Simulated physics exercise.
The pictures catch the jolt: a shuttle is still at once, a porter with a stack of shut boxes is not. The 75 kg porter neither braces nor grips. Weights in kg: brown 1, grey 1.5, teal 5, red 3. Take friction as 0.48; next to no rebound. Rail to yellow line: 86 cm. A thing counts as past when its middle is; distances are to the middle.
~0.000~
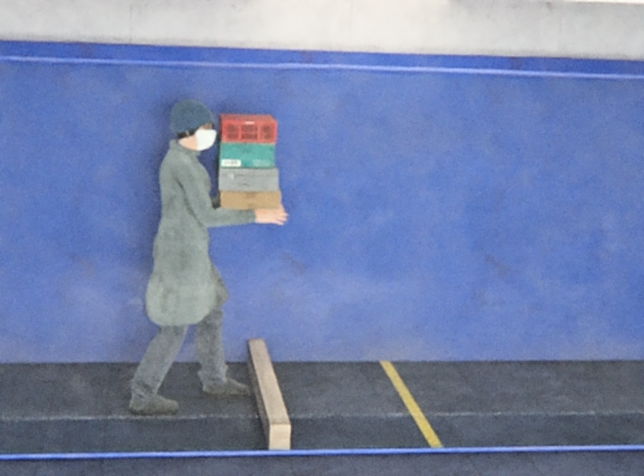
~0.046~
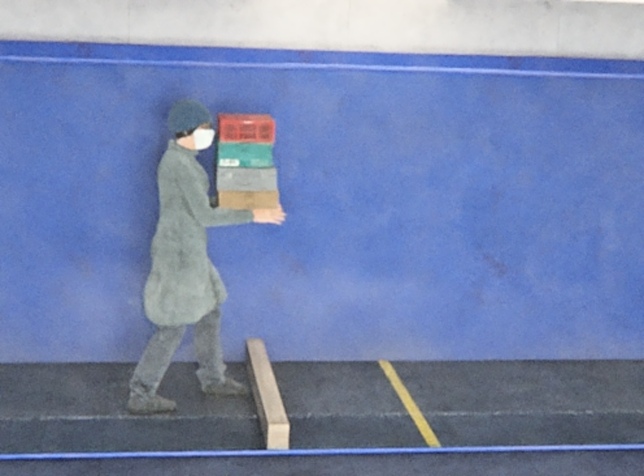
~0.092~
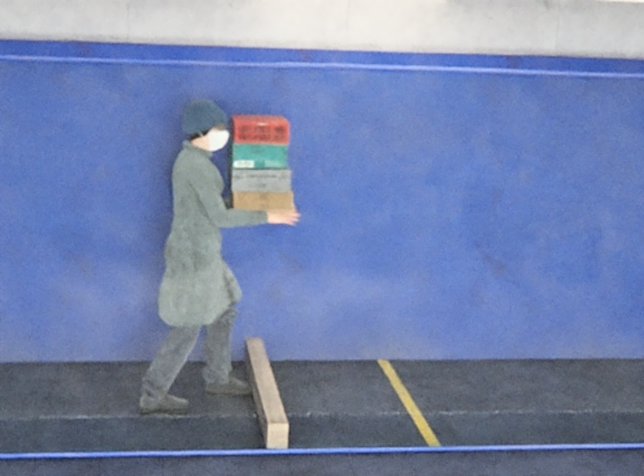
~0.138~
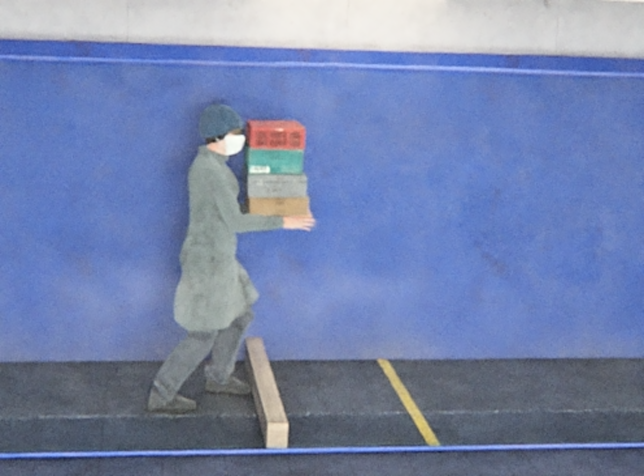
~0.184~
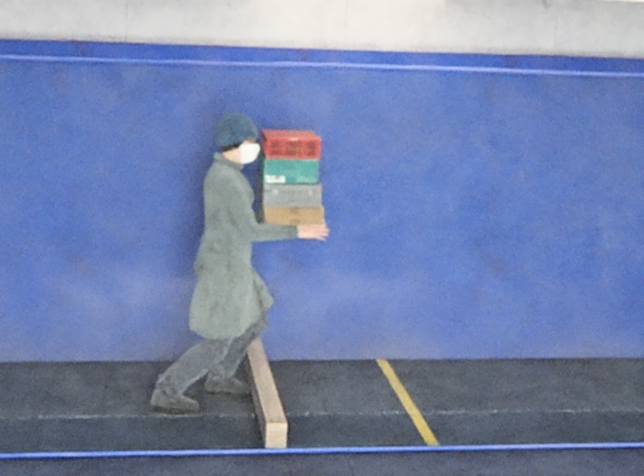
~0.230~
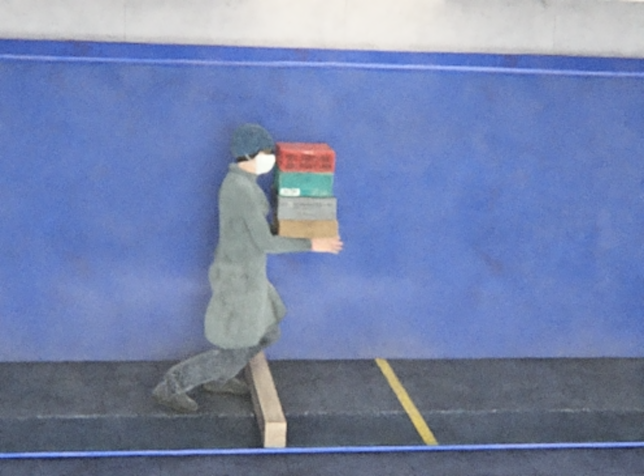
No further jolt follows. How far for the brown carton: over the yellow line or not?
The brown carton passes the yellow line.
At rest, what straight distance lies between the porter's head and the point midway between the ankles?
Some 120 cm apart.
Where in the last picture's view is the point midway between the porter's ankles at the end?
At about (267, 363).
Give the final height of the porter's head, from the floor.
About 20 cm.
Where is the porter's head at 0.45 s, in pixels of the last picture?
Near (333, 224).
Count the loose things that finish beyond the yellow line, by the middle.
The count is 4.
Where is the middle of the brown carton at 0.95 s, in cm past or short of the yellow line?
Some 20 cm past it.
After 0.45 s the brown carton is 21 cm short of the yellow line, tilted 25°, near (372, 321) in the last picture's view; the grey toolbox 20 cm short of the yellow line, tilted 25°.
After 0.65 s the brown carton is 7 cm past the yellow line, tilted 15°, near (420, 387) in the last picture's view.
After 0.95 s the brown carton is 21 cm past the yellow line, tilted 0°, near (445, 395) in the last picture's view; the grey toolbox 56 cm past the yellow line, tilted 0°.
Final state at 2.2 s, brown carton crosses the yellow line; grey toolbox crosses the yellow line; teal carton crosses the yellow line; red crate crosses the yellow line; porter's head crosses the yellow line.
